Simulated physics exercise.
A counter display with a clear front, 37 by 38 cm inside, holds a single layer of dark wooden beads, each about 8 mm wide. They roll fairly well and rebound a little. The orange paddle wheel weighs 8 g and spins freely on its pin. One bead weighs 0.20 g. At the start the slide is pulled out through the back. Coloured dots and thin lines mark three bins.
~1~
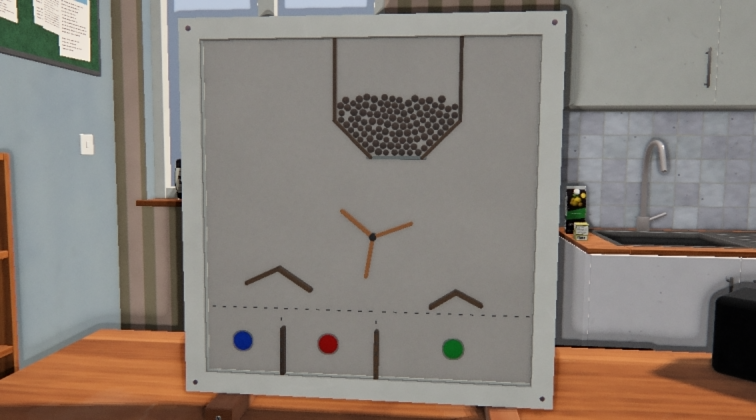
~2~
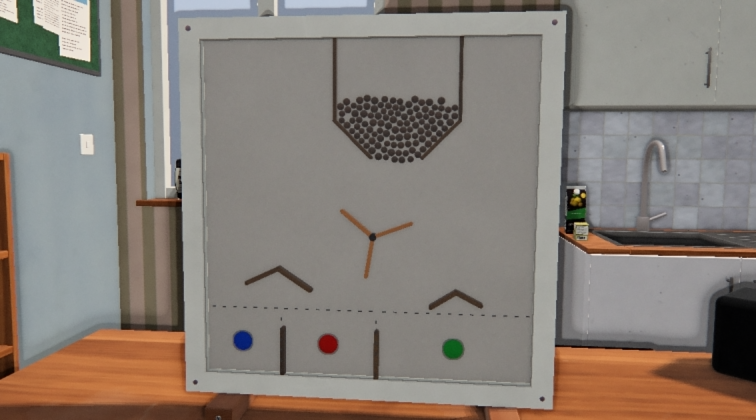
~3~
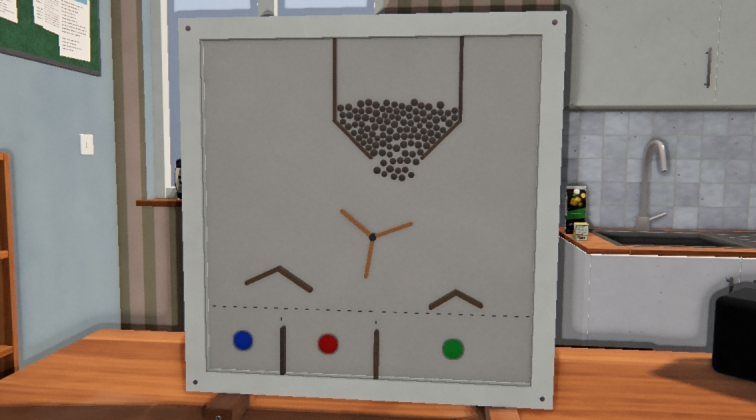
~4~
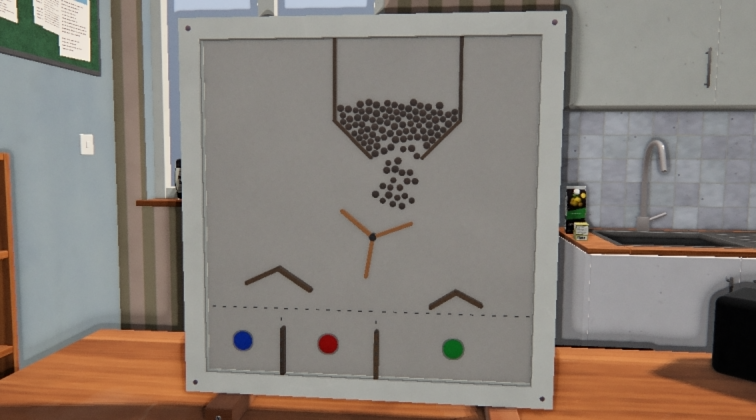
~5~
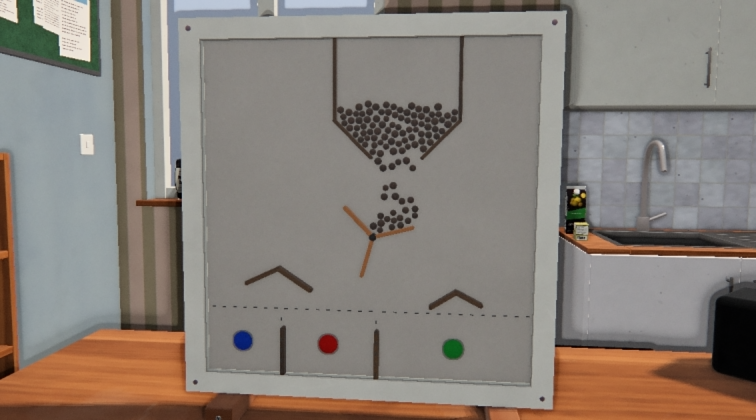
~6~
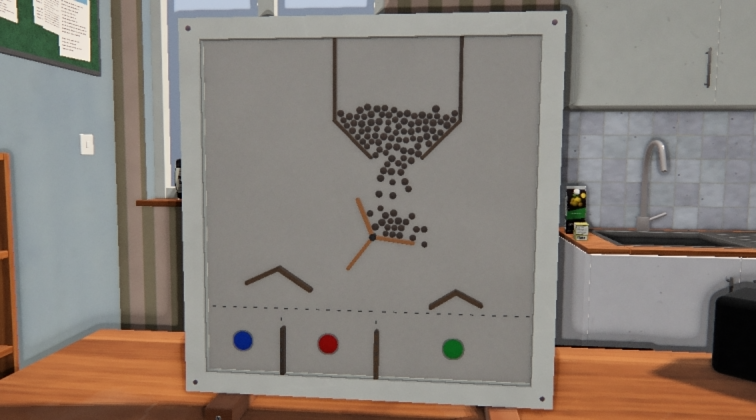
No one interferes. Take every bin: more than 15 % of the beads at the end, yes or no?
Red bin no, blue bin no, green bin yes.
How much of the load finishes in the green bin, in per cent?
About 100 per cent.
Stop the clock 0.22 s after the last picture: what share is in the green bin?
Some 35 per cent.
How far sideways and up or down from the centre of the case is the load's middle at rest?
Some 8 cm right and 17 cm below.
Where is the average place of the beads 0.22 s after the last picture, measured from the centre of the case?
About 5 cm right and 6 cm below.
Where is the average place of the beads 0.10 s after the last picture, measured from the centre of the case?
About 4 cm right and 1 cm above.
Then, 0.10 s later than the last picture, the beads' middle is 4 cm right of and 1 cm above the centre; nothing in the marked areas.
Then, 0.22 s later than the last picture, the beads' middle is 5 cm right of and 6 cm below the centre; green 35 %.
Then, 0.45 s later than the last picture, the beads' middle is 8 cm right of and 15 cm below the centre; green 85 %.
All still 2.0 s after it, red 0 %, blue 0 %, green 100 %.
